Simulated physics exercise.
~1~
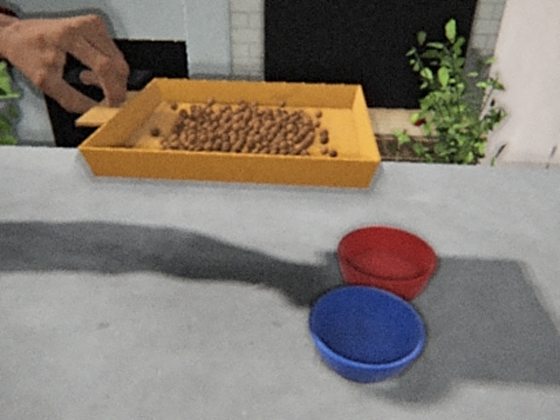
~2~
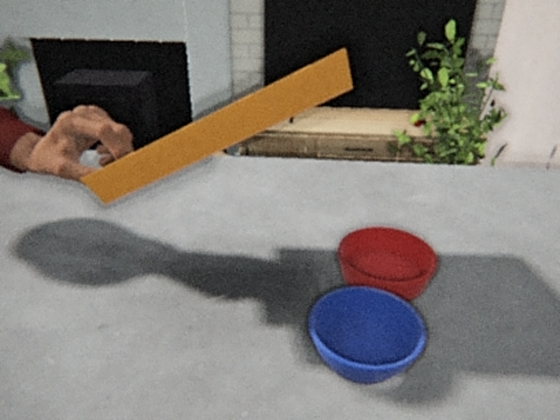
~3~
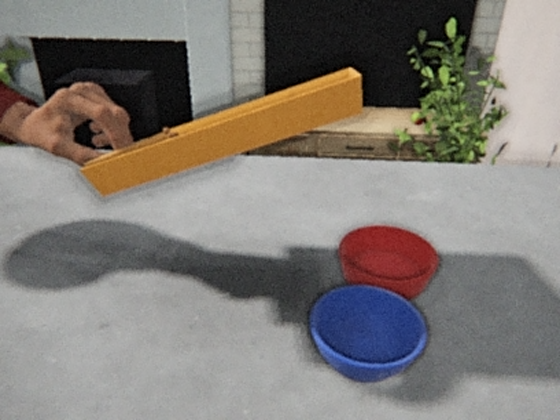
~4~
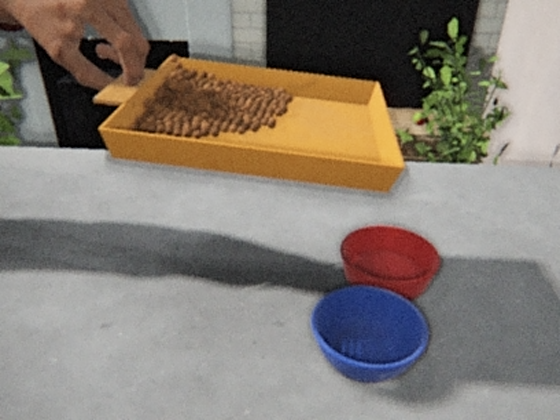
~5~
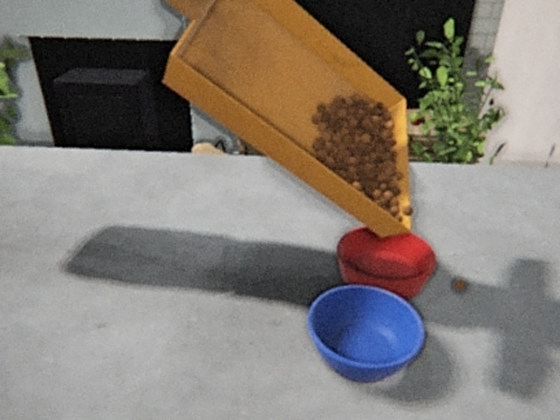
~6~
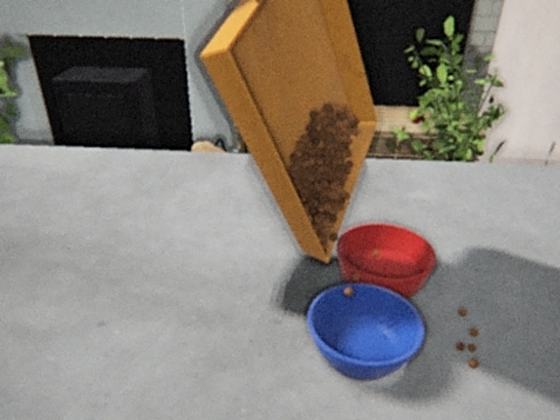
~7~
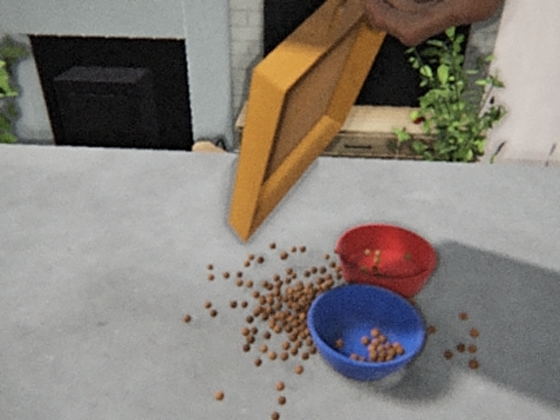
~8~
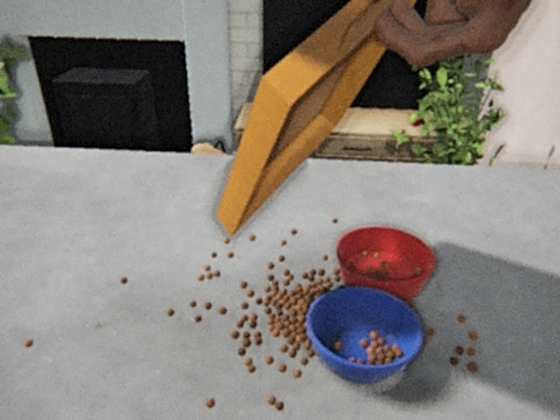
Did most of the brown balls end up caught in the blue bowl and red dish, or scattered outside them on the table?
Most of them ended up scattered on the table outside both containers. Only a small share landed in the blue bowl and even fewer in the red dish.
